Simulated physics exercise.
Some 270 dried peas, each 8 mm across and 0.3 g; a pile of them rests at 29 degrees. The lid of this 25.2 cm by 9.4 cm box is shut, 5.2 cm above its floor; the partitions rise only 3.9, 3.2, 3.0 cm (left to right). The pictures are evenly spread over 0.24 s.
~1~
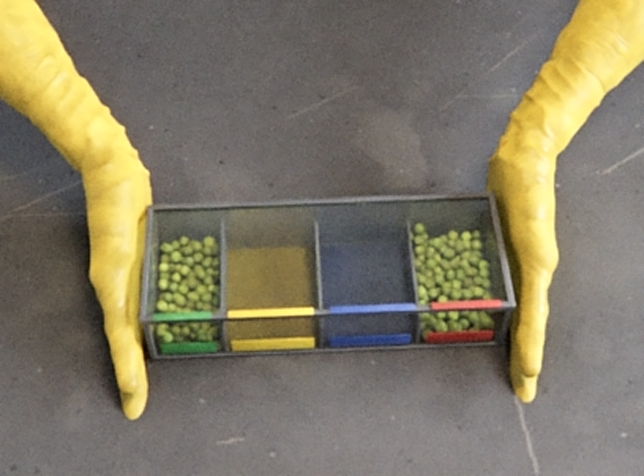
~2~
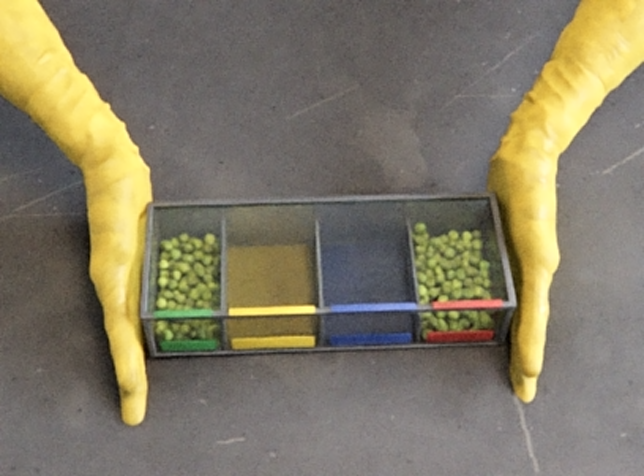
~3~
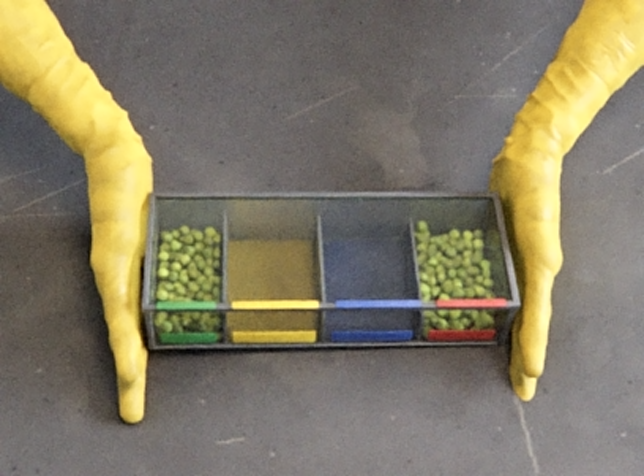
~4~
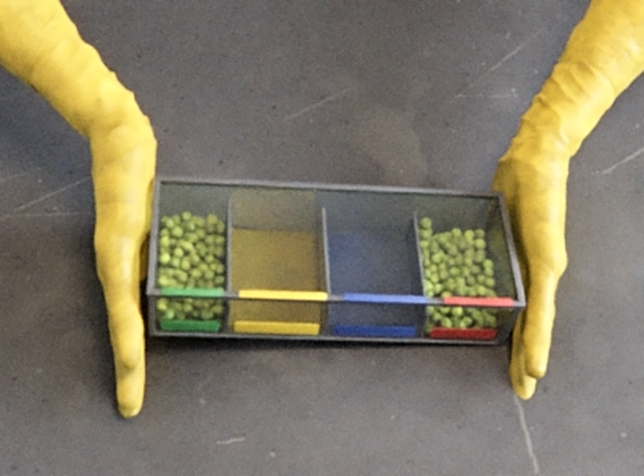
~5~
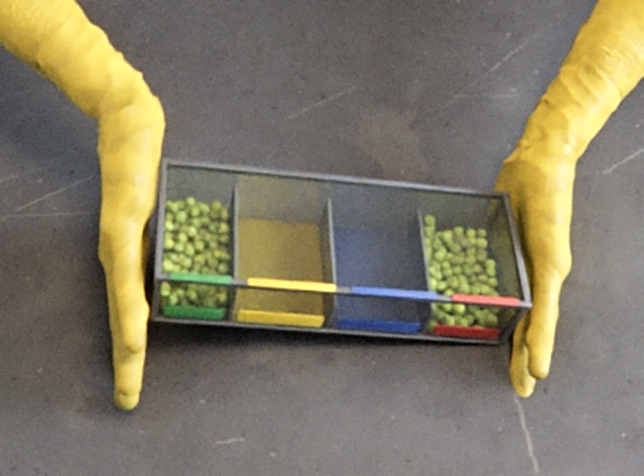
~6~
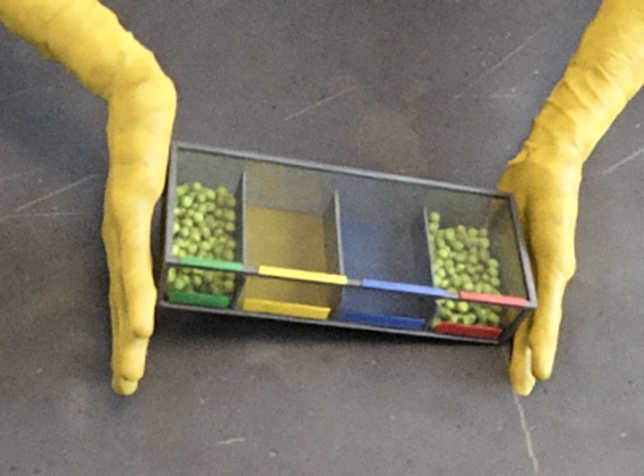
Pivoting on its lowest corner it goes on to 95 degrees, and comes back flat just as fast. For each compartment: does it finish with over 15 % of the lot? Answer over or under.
Red over, blue under, green over, yellow under.
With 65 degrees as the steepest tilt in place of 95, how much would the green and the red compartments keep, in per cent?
Then: Green 45, red 50.
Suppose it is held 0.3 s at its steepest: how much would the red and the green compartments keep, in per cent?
Red 60; green 35.
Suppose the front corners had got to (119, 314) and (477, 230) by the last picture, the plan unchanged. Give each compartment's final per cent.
Red 5; blue 5; green 65; yellow 25.
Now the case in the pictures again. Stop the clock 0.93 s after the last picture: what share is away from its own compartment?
Some 5 per cent.
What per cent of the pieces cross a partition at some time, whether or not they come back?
Some 15 per cent.
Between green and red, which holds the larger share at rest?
The red compartment.
Then, 0.93 s after the last picture, tilt 95 degrees; red 50 %, green 45 %, yellow 5 %.
Then, 1.55 s after the last picture, tilt 42 degrees; red 60 %, green 35 %, yellow 5 %.
Then, 2.22 s after the last picture, tilt 0 degrees; red 60 %, green 35 %, yellow 5 %.
In the end, red 60 %, blue 0 %, green 35 %, yellow 5 %.
